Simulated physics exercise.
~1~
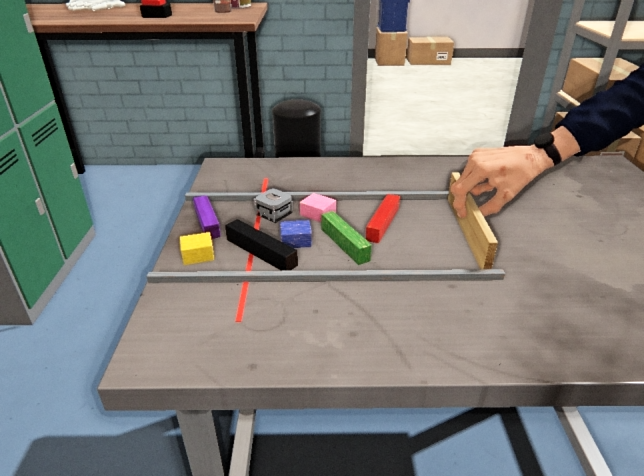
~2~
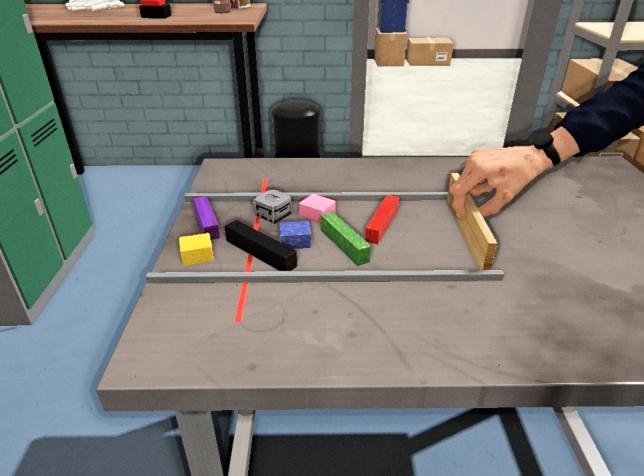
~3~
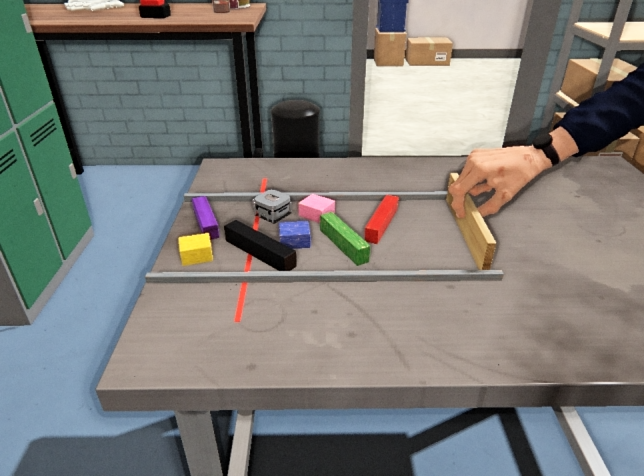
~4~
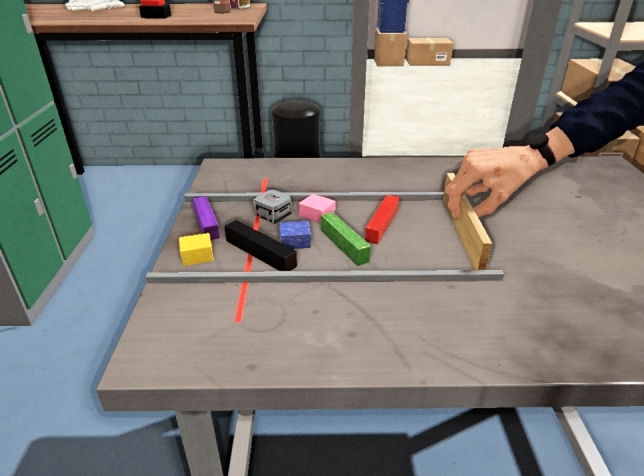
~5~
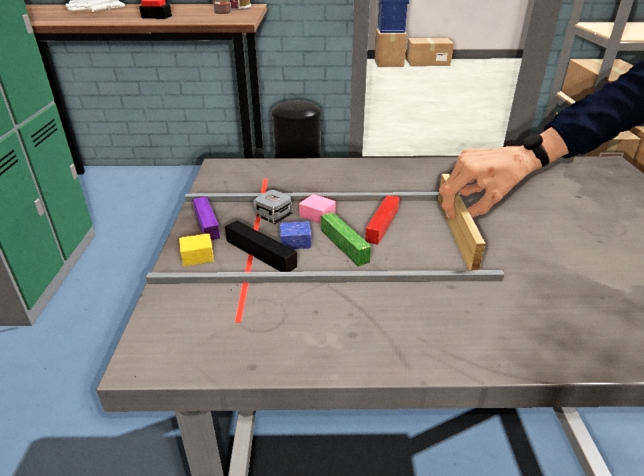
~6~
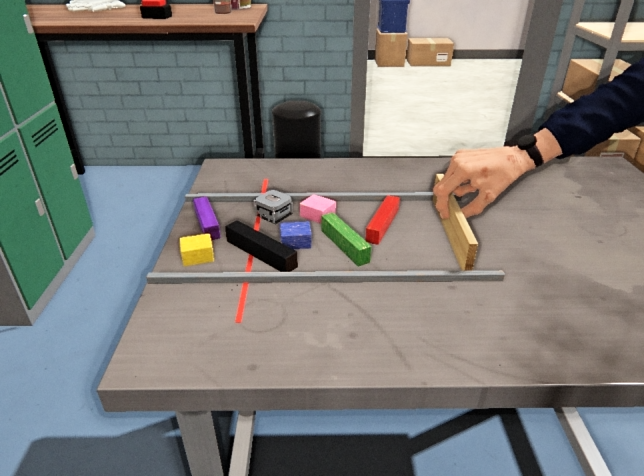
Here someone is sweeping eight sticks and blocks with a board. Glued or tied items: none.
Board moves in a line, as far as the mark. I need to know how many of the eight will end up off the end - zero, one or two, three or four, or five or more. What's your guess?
I'd say zero.
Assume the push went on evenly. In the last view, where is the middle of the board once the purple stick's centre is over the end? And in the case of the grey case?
The middle is at (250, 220) when it's the purple stick, and at (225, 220) when it's the grey case.
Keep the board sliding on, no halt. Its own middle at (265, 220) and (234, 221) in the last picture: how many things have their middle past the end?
You'd get 0 at the first and 2 at the second.
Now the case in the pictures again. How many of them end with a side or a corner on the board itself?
Contact count: 1.
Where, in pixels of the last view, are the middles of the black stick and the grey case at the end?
Roughly (196, 251) for the first and roughly (205, 207) for the second.
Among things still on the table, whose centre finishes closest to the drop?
It's the purple stick.
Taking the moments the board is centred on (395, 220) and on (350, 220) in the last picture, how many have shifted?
I get 1 at the one place and 3 at the other.
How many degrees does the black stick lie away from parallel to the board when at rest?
It comes to around 50 degrees.
Soon after, none off yet; purple stick at rest near (206, 218); yellow block at rest near (197, 250); black stick at rest near (260, 246).
Then, none off yet; purple stick at rest near (206, 218); yellow block at rest near (197, 250); black stick moving near (252, 248).
At rest, the number that fall off is zero.
